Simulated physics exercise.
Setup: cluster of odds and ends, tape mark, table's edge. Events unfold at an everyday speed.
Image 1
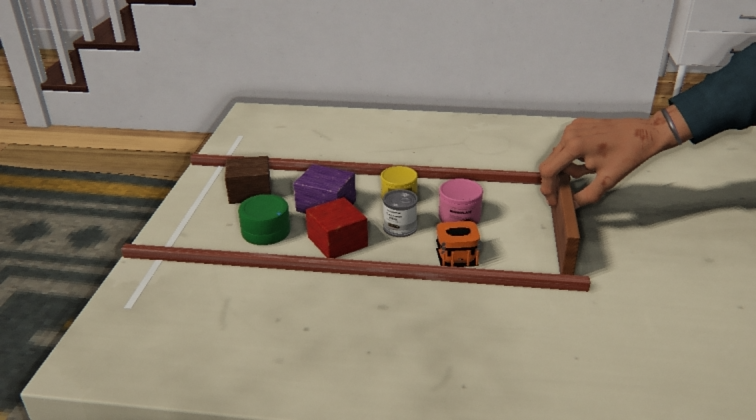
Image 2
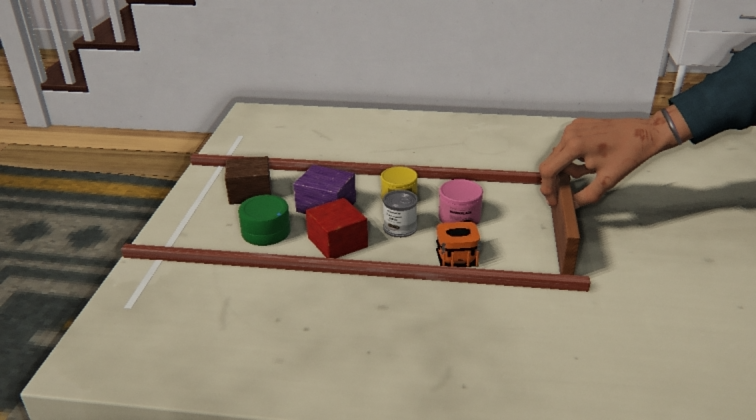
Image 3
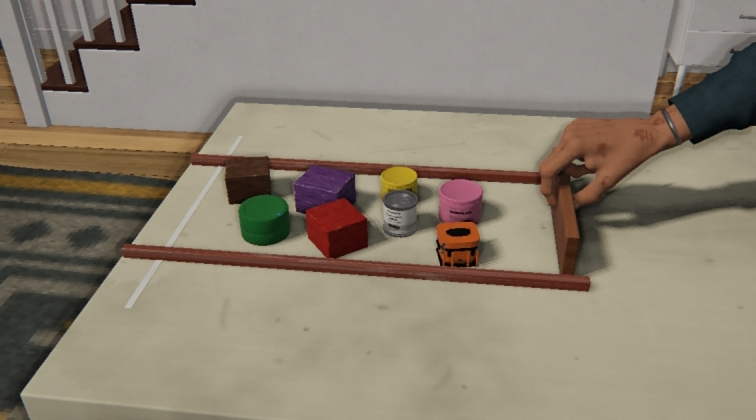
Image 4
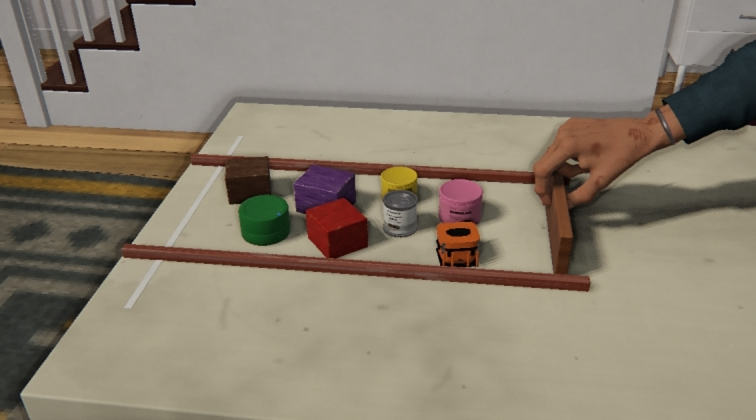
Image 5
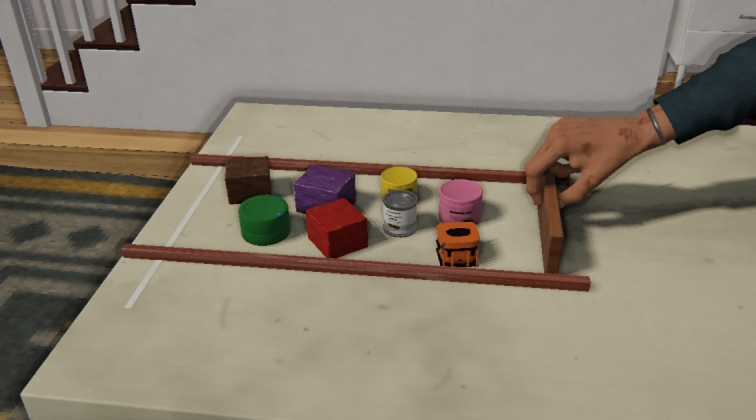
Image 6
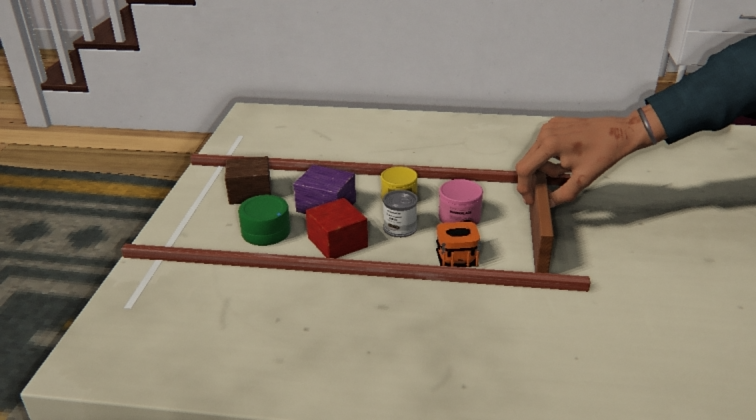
At the start, a hand holds a wooden board upright at the right end of two reddish rails, with colourful blocks, tubs and a small jar standing between them. The hand then slides the board slightly left toward the objects, which stay still, a gap remaining between.
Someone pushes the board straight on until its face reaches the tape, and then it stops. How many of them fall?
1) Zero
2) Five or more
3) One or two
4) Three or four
4, three or four.
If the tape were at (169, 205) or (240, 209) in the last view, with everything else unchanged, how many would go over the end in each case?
Respectively 8 and 2.
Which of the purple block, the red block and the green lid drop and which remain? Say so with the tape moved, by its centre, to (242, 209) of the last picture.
Going one by one, the purple block is not lost, the red block is not lost, the green lid ends up off.
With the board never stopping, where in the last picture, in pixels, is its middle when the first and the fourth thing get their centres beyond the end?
(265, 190) and (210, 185).
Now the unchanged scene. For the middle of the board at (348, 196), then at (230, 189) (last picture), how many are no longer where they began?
The number moved is 8 and then 8.
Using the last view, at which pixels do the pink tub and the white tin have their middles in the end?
Pink tub: About (180, 183); white tin: About (170, 204).
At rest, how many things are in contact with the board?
The number is 4.
Early on, none off yet; brown block at rest near (249, 180); green lid at rest near (263, 220); purple block at rest near (326, 193).
Finally, the number that fall off is three or four; lost, red block, purple block, green lid and brown block.
